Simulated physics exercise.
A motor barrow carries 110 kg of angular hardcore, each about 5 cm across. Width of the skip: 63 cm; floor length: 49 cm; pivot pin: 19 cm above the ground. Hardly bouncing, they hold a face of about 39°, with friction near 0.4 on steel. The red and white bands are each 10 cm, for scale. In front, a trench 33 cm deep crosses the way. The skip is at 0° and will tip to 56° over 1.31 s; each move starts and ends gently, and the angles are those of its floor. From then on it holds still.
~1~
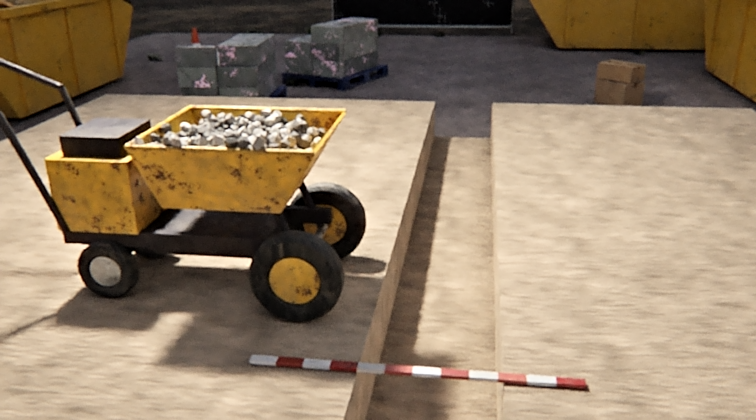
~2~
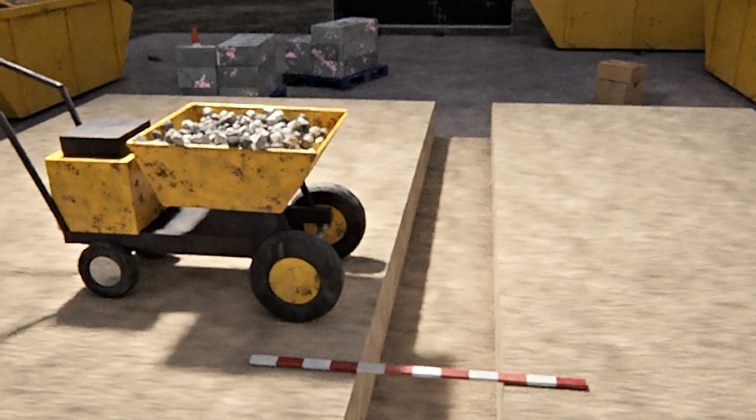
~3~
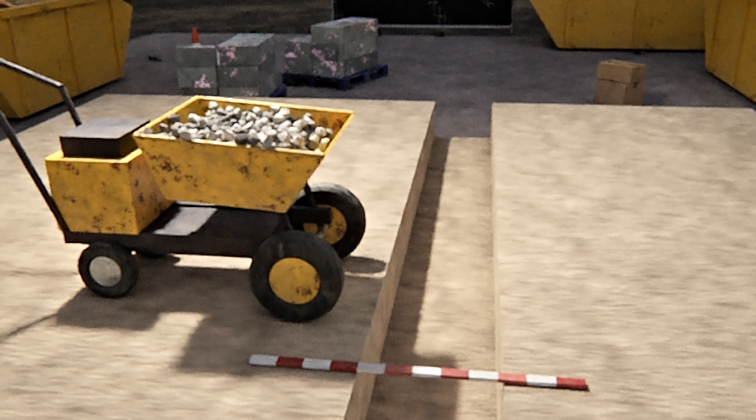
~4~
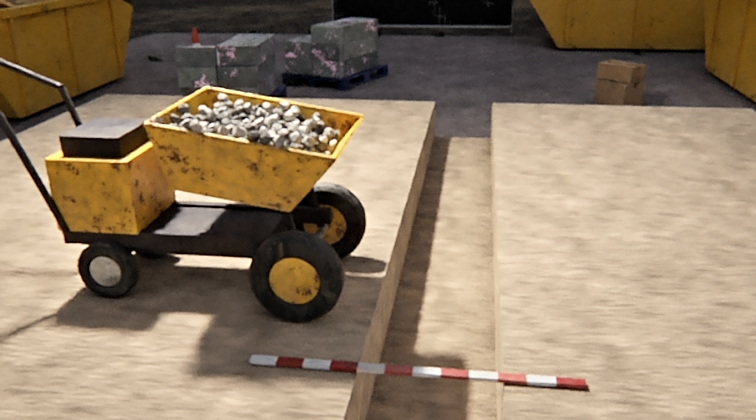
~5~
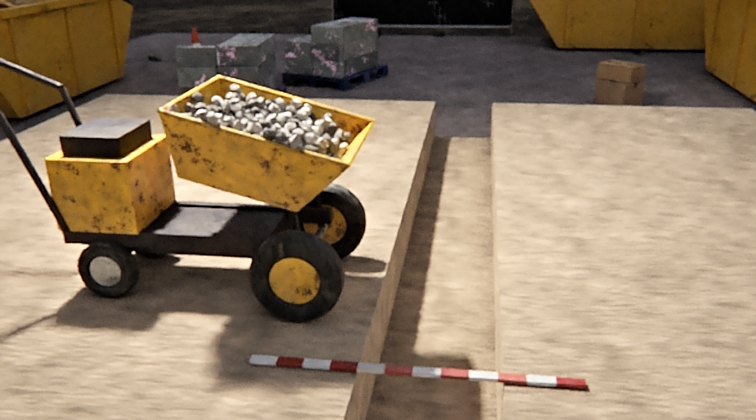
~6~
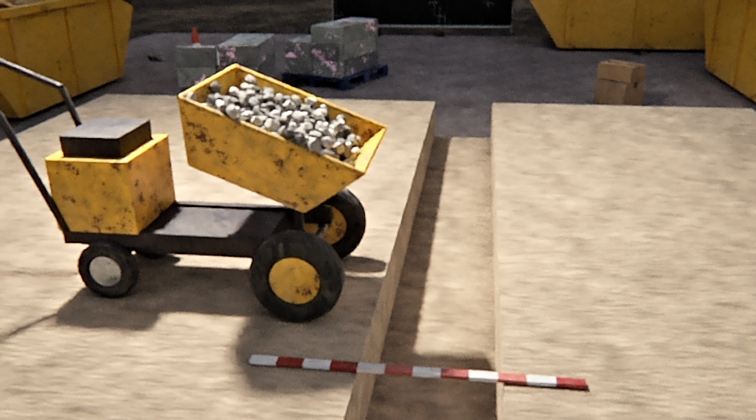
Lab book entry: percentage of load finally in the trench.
Approx. 15 percent.
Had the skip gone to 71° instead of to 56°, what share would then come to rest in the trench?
Roughly 60 percent.
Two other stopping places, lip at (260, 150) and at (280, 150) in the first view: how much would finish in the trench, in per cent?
Near 15 then near 15 percent.
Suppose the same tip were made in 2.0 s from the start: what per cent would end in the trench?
Then some 10 per cent would.
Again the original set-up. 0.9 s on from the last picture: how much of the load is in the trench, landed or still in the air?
Something like 5 in a hundred.
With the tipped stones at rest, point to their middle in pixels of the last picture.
Somewhere near pixel (469, 367).
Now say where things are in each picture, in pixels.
Lip at (314, 153), floor tilted 0°, highest stones at (262, 121), in the first picture.
The skip is at 1°, its lip at (316, 154); the top of the load is at (257, 120), in the second picture.
Lip at (324, 156), floor tilted 4°, highest stones at (254, 114), in the third picture.
Lip at (335, 160), floor tilted 9°, highest stones at (235, 109), in the fourth picture.
Lip at (349, 166), floor tilted 15°, highest stones at (239, 100), in the fifth picture.
The skip is at 21°, its lip at (364, 174); the top of the load is at (245, 93), in the sixth picture.
Then, 0.4 s after the last picture the floor is at 47°, 100 % in the skip; the foremost stones are at (402, 194).
Then, 0.9 s after the last picture the floor is at 56°, 95 % in the skip, 5 % in the trench; the foremost stones are at (490, 378).
Then, 1.2 s after the last picture the floor is at 56°, 89 % in the skip, 11 % in the trench; the foremost stones are at (493, 357).
Then, 3.2 s after the last picture the floor is at 56°, 85 % in the skip, 15 % in the trench; the foremost stones are at (503, 359).
